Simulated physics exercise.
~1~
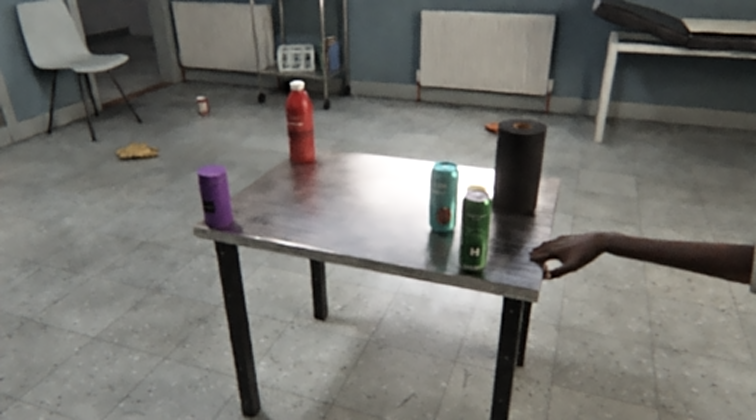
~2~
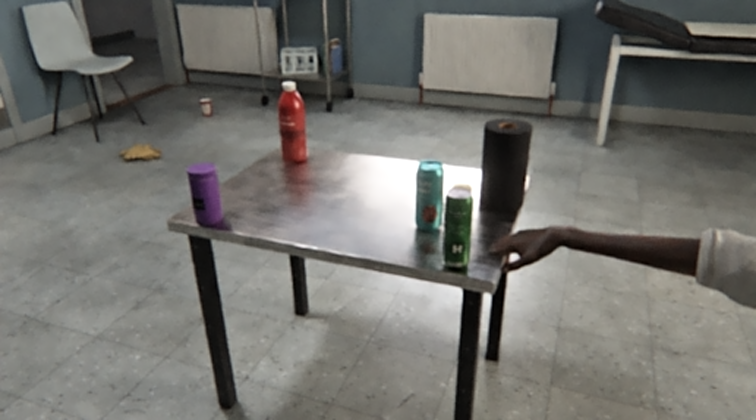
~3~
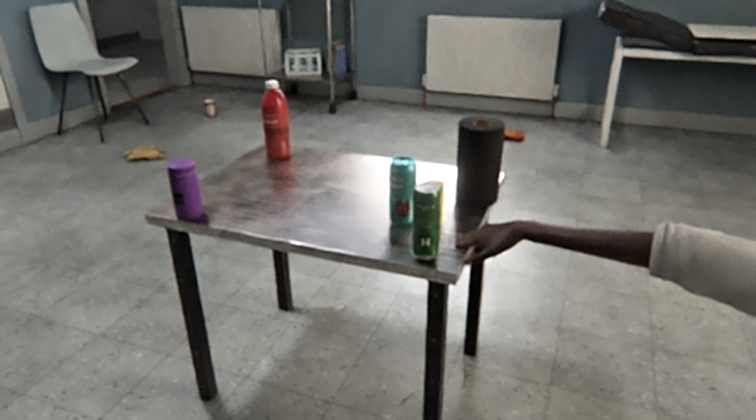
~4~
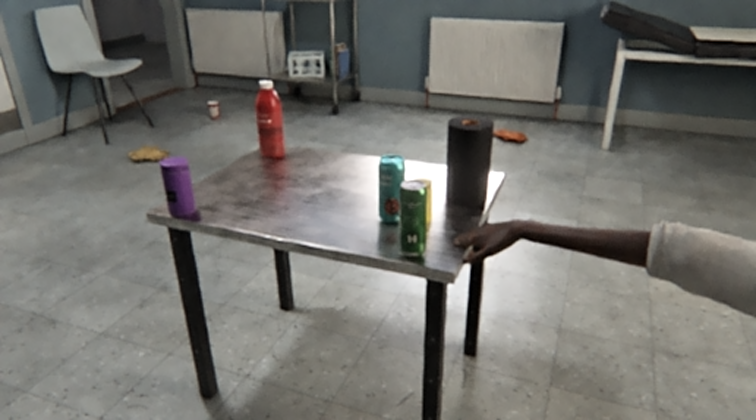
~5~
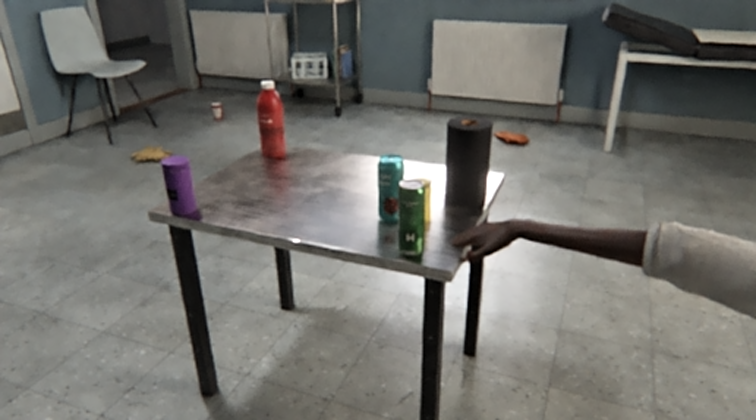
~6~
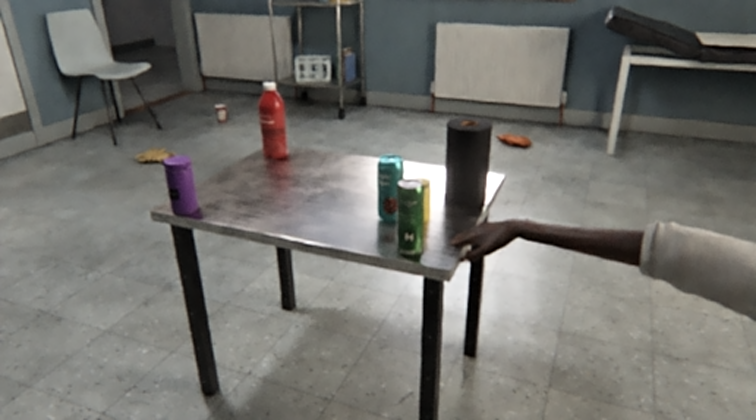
Small metal-topped table sliding left with a hand at its corner, then stopping, its cans, red bottle and black roll still upright.
